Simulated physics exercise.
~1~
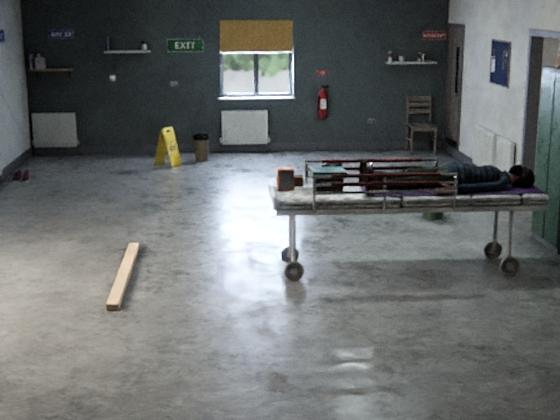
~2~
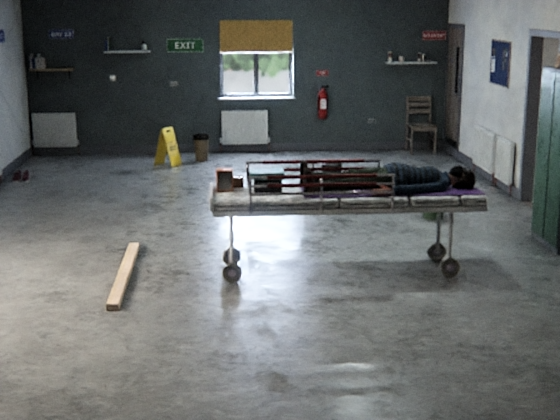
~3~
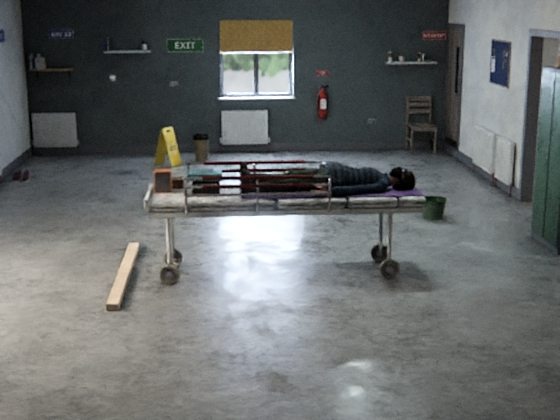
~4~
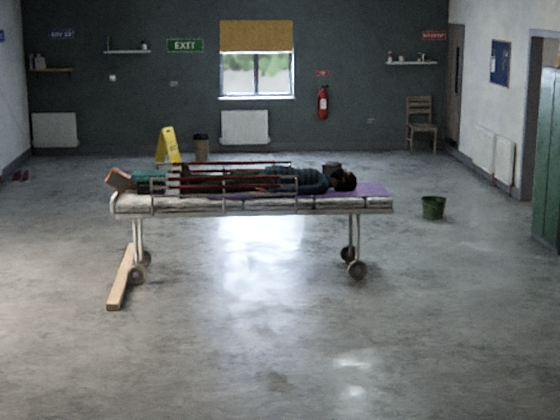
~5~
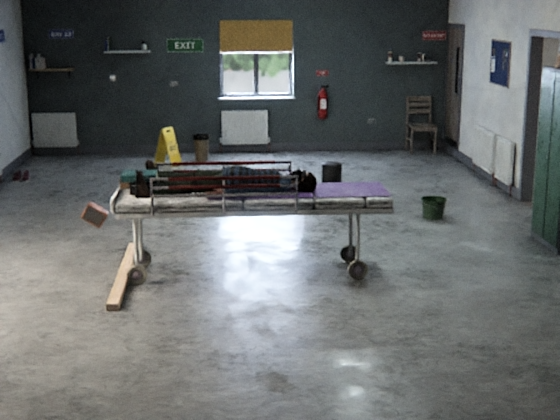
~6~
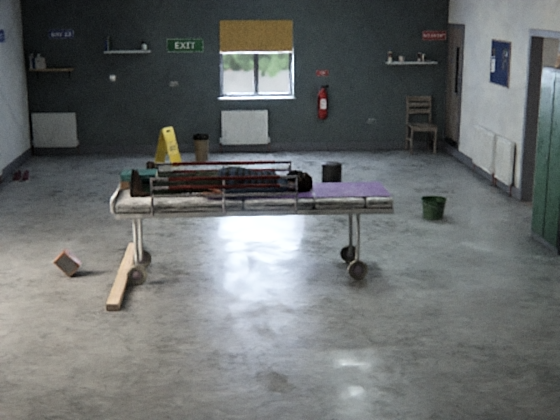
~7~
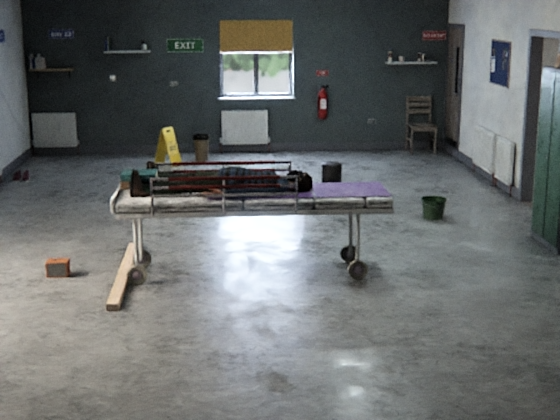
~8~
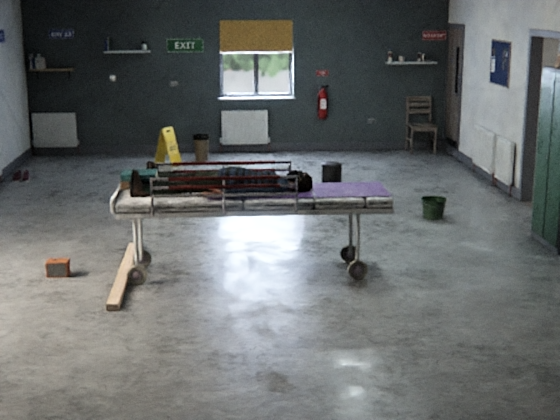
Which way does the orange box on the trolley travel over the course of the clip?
It moves to the left, first riding on the trolley and then dropping off its left end to the floor.
